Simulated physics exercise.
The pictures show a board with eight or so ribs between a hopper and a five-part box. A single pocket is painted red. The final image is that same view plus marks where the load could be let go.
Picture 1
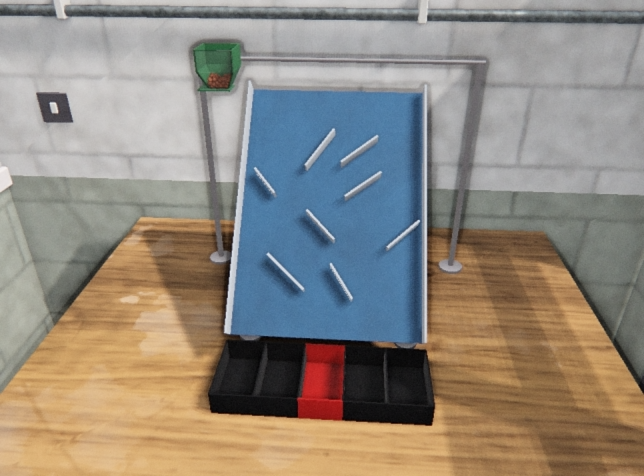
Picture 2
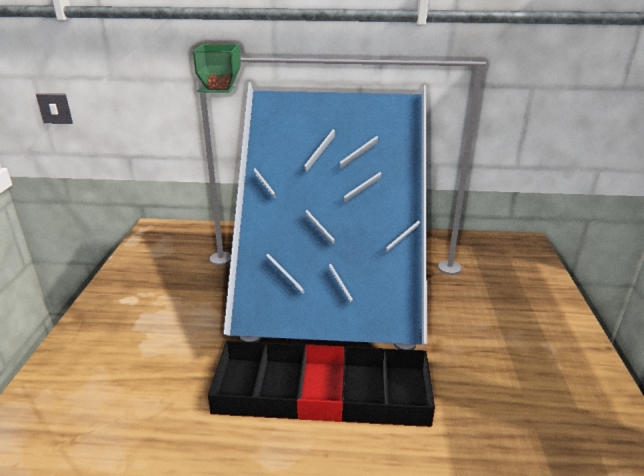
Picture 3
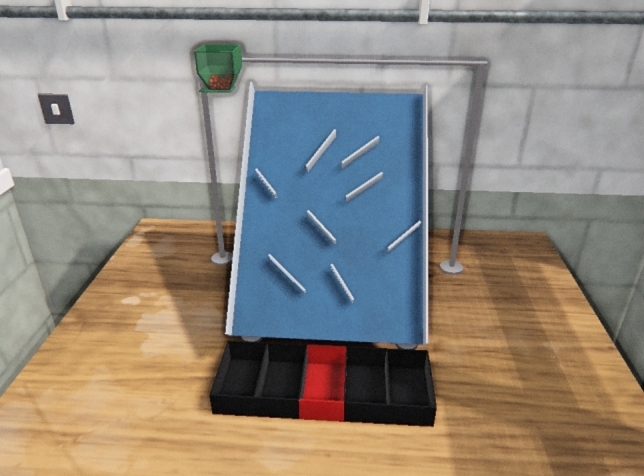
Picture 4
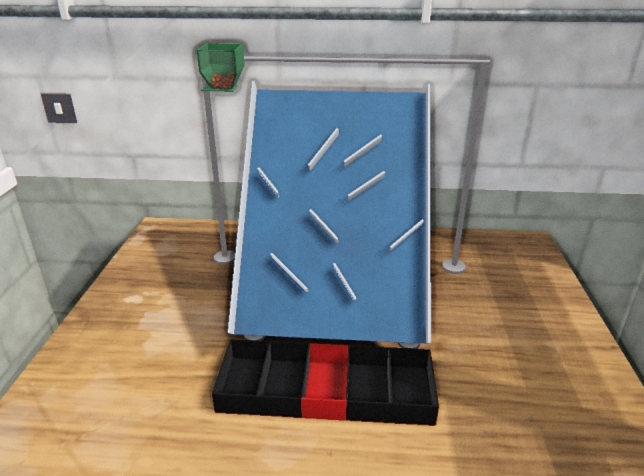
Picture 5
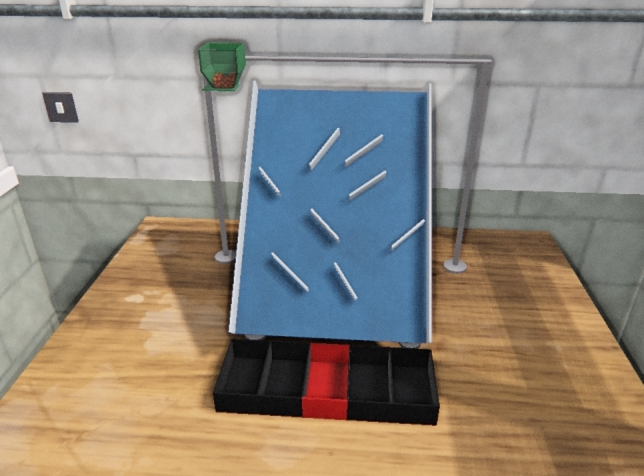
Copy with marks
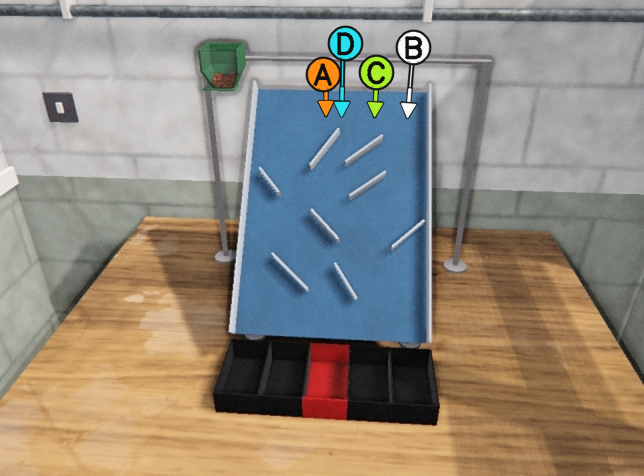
On a wooden table, a green hopper hanging above a ribbed blue board and five-part box, nothing moving but slight view drift.
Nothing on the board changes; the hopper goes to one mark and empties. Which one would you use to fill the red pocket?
Take A.
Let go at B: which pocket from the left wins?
It is the fourth one.
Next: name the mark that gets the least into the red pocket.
Mark B.
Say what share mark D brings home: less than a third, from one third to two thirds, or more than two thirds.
Less than a third.
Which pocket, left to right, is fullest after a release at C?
The fourth.
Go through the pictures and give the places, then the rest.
The first picture shows hopper at (220, 80), clay pellets, door shut.
The second picture shows ribs (305, 166) to (334, 130), (341, 163) to (378, 137), (254, 169) to (274, 194).
The third picture shows ribs (346, 197) to (382, 173), (308, 211) to (335, 240), (389, 248) to (421, 221).
The fourth picture shows ribs (271, 253) to (307, 289), (334, 263) to (356, 299).
The fifth picture shows red pocket at (325, 408), number 3 of 5 from the left.
On the marked copy, mark A meets the board at (325, 110); mark B meets the board at (407, 112); mark C meets the board at (374, 111); mark D meets the board at (341, 111).
If A is chosen, about two thirds in the red pocket, about a third in other pockets.
If B is chosen, a stray few in the red pocket, nearly all in other pockets, a small part held on the board.
If C is chosen, about a quarter in the red pocket, most in other pockets.
If D is chosen, about a quarter in the red pocket, most in other pockets.
